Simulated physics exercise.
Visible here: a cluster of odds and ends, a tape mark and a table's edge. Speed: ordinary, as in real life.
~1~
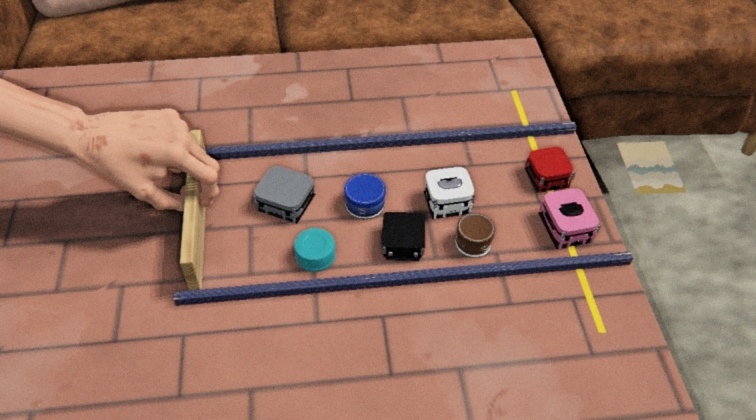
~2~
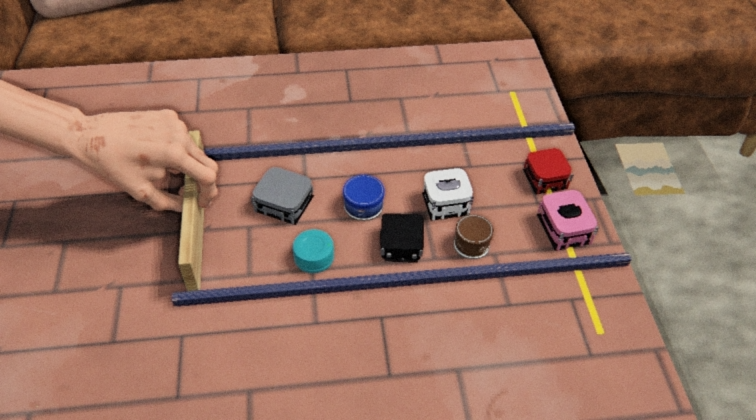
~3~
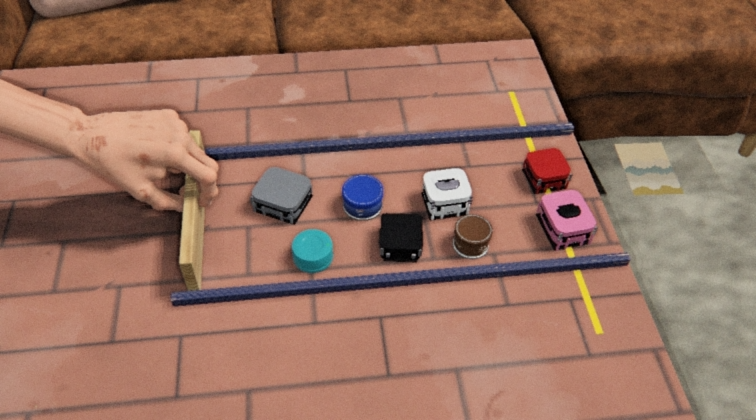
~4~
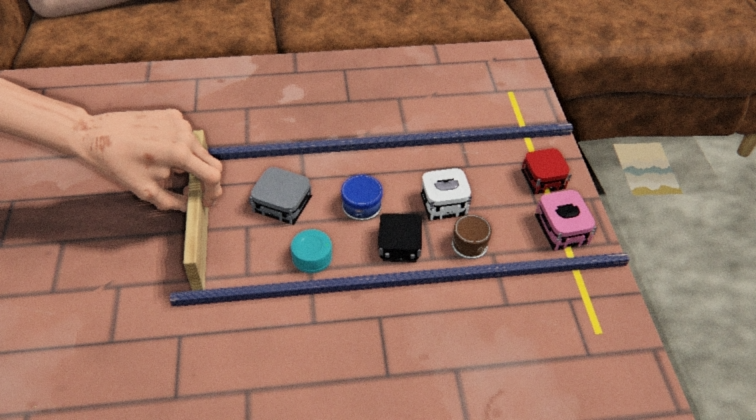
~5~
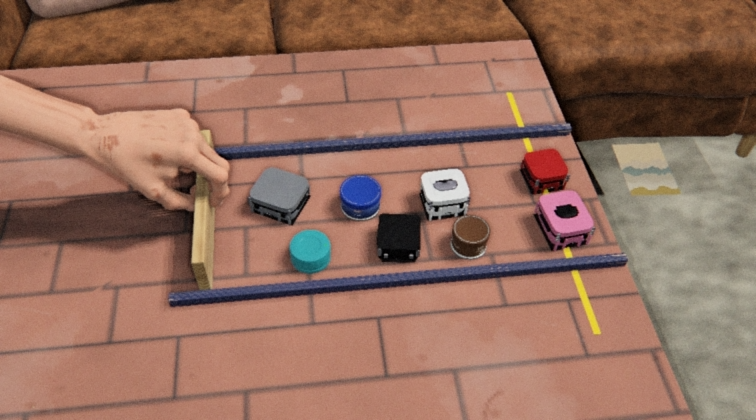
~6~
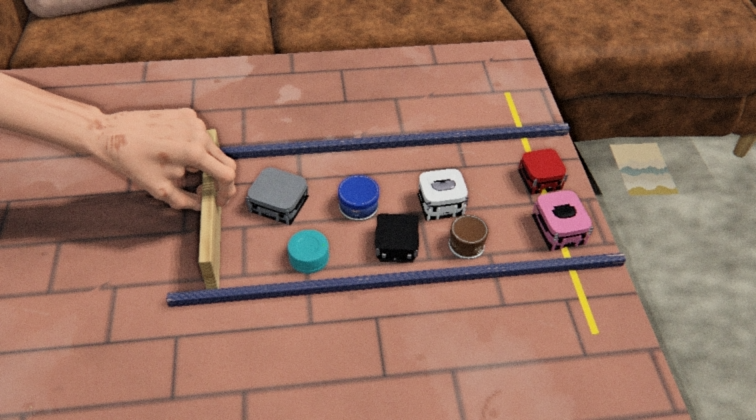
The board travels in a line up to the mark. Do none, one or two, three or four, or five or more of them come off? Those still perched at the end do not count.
Five or more of them come off.
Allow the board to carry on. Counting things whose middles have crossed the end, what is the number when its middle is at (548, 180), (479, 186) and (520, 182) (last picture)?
Taking the places in turn, the counts are 6, 1 and 4.
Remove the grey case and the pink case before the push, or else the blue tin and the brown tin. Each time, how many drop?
Result: 3 in the first case, with 3 in the second.
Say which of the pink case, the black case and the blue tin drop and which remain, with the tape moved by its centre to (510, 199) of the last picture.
Note: Pink case drops down; black case remains; blue tin remains.
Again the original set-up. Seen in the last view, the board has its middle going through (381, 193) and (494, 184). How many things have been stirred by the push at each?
So far 6, and 8 at the second.
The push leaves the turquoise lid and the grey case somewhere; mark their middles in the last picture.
Turquoise lid: (583, 236); grey case: (560, 165).
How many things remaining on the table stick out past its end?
Count: 0.
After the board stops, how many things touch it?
The answer is 2.
A little later, none off yet; red case at rest near (542, 172); pink case at rest near (561, 220); brown tin at rest near (468, 237).
Next, none off yet; red case at rest near (542, 172); pink case at rest near (561, 220); brown tin shifted about its own width near (512, 232).
Later still, none off yet; red case shifted about its own width near (572, 158); pink case tilted well over near (630, 227); brown tin shifted well along near (601, 238).
When it is over, the number that fall off is five or more; down, blue tin, black case, white case, brown tin, pink case and red case.
